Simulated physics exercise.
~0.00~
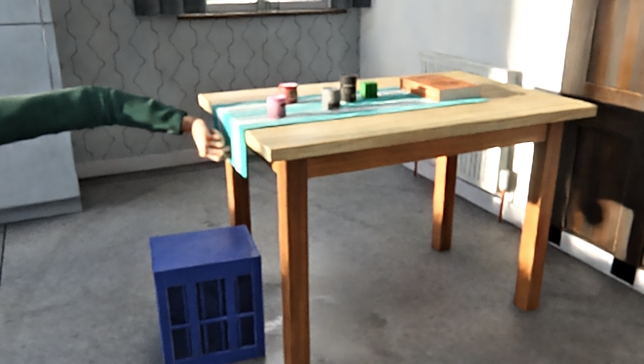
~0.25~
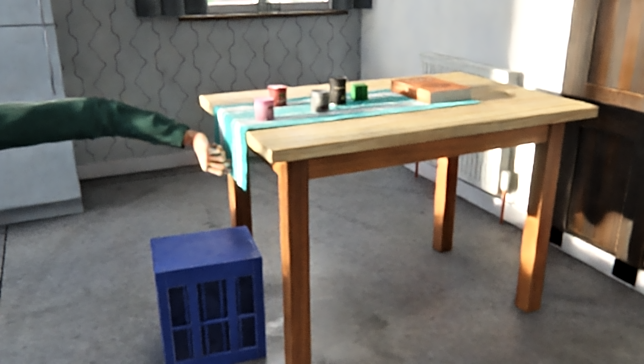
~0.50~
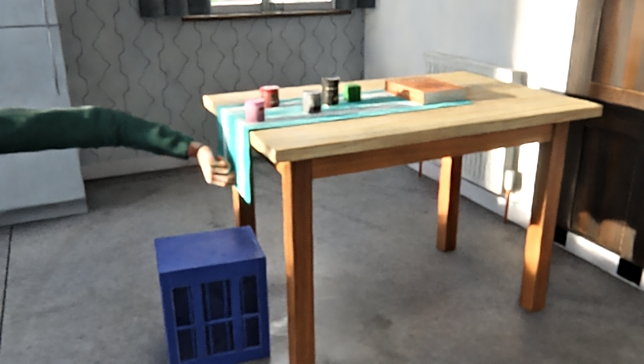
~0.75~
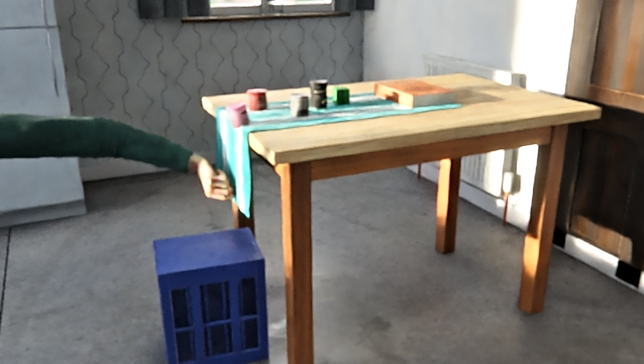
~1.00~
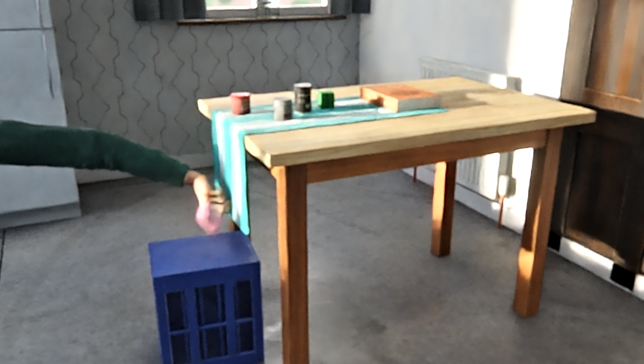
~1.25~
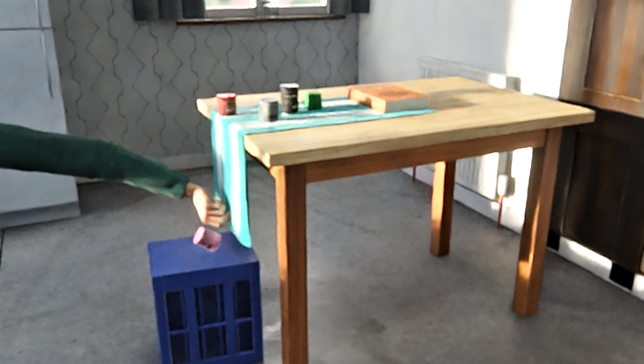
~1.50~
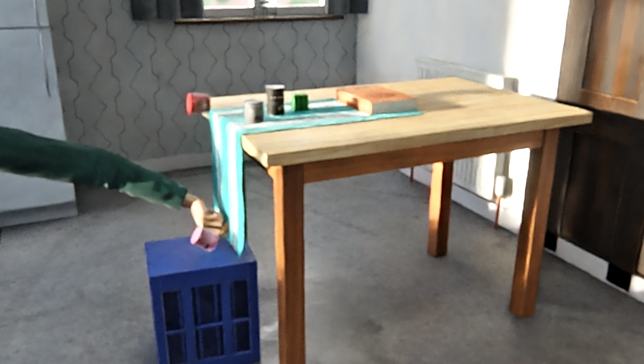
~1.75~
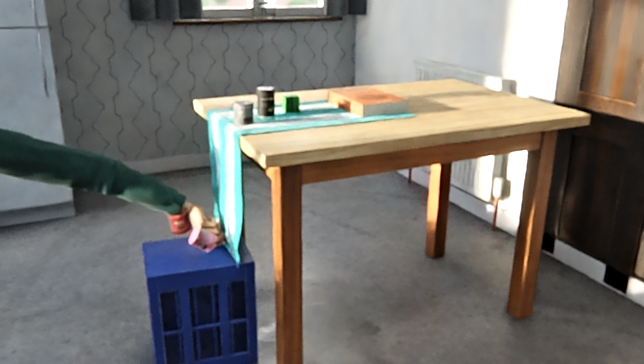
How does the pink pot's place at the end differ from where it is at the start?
At the start the pink pot stands on the turquoise cloth near the left end of the table. At the end it is off the table, lower and further left, beside the hand at the top of the blue crate.
